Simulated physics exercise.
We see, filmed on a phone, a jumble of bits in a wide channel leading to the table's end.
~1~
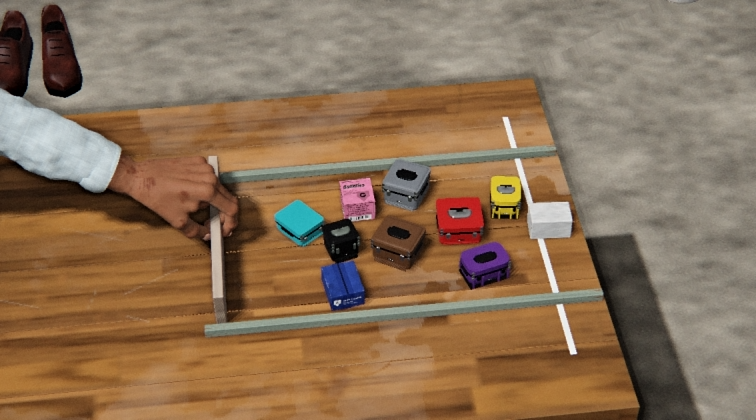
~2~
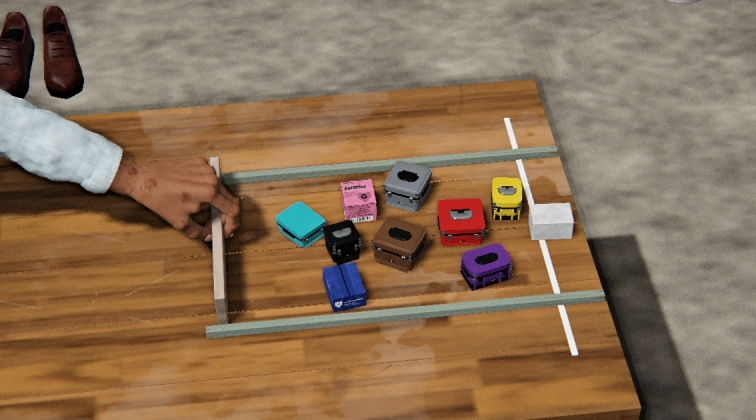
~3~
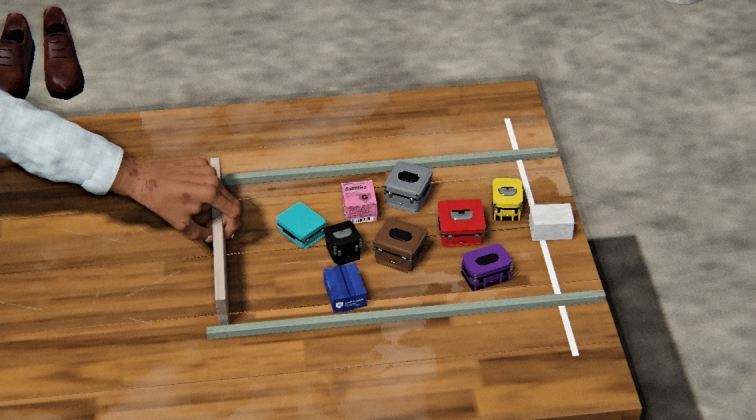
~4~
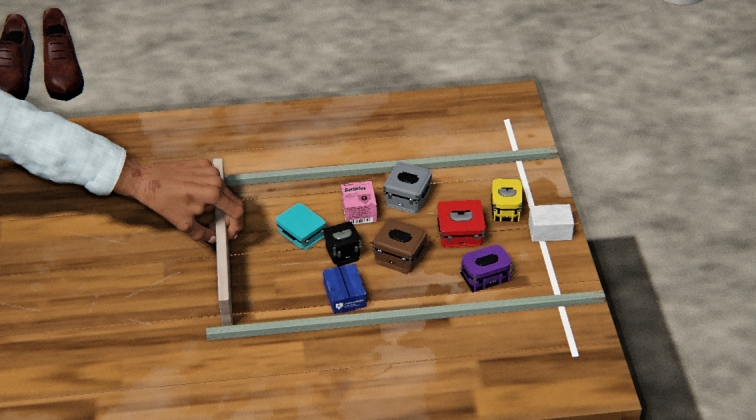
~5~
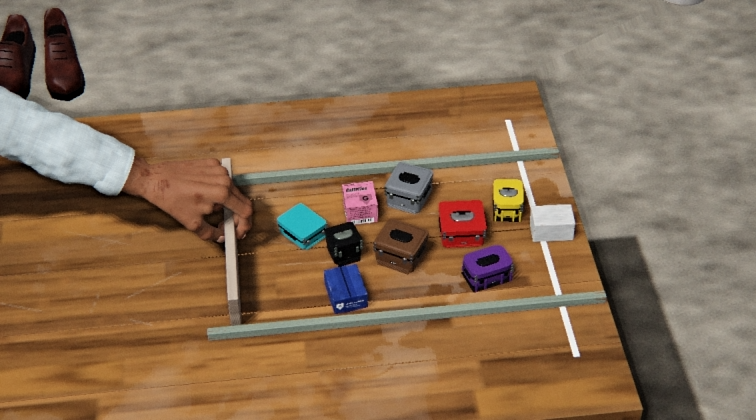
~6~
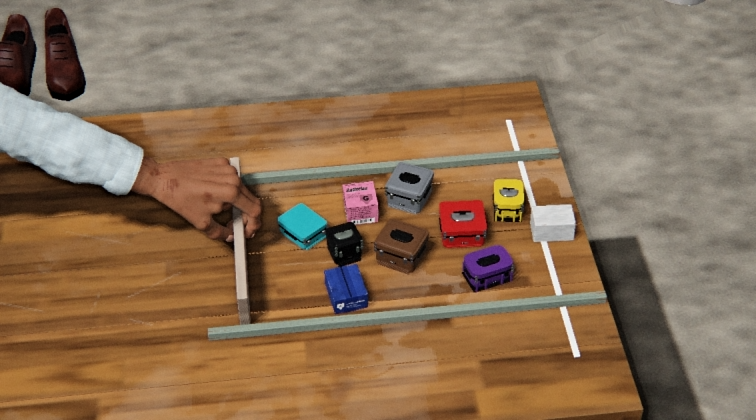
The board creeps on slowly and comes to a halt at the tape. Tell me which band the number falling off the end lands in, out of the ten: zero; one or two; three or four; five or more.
The number of pieces cleared off the edge is going to be five or above.
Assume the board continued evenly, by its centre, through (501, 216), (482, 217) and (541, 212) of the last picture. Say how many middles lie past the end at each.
Counts by place: 1 / 0 / 5.
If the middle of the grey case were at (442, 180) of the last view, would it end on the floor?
From that start, the object then is safe.
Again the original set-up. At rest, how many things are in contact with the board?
That comes to 5.
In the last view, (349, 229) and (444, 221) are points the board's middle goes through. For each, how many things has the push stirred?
Counts: 6 / 10.
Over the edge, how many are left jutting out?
Count: 0.
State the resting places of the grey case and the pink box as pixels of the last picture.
One ends up near (543, 164) and the other near (549, 192).
Soon after, none off yet; white block at rest near (553, 223); yellow case at rest near (508, 201); purple case at rest near (488, 269).
After that, none off yet; white block at rest near (553, 223); yellow case displaced a little near (523, 194); purple case at rest near (489, 270).
And then, none off yet; white block displaced about its own width near (580, 222); yellow case displaced about its own width near (537, 180); purple case displaced about its own width near (553, 269).
In the end, the number that fall off is five or more; gone, brown case, red case, purple case, yellow case and white block.
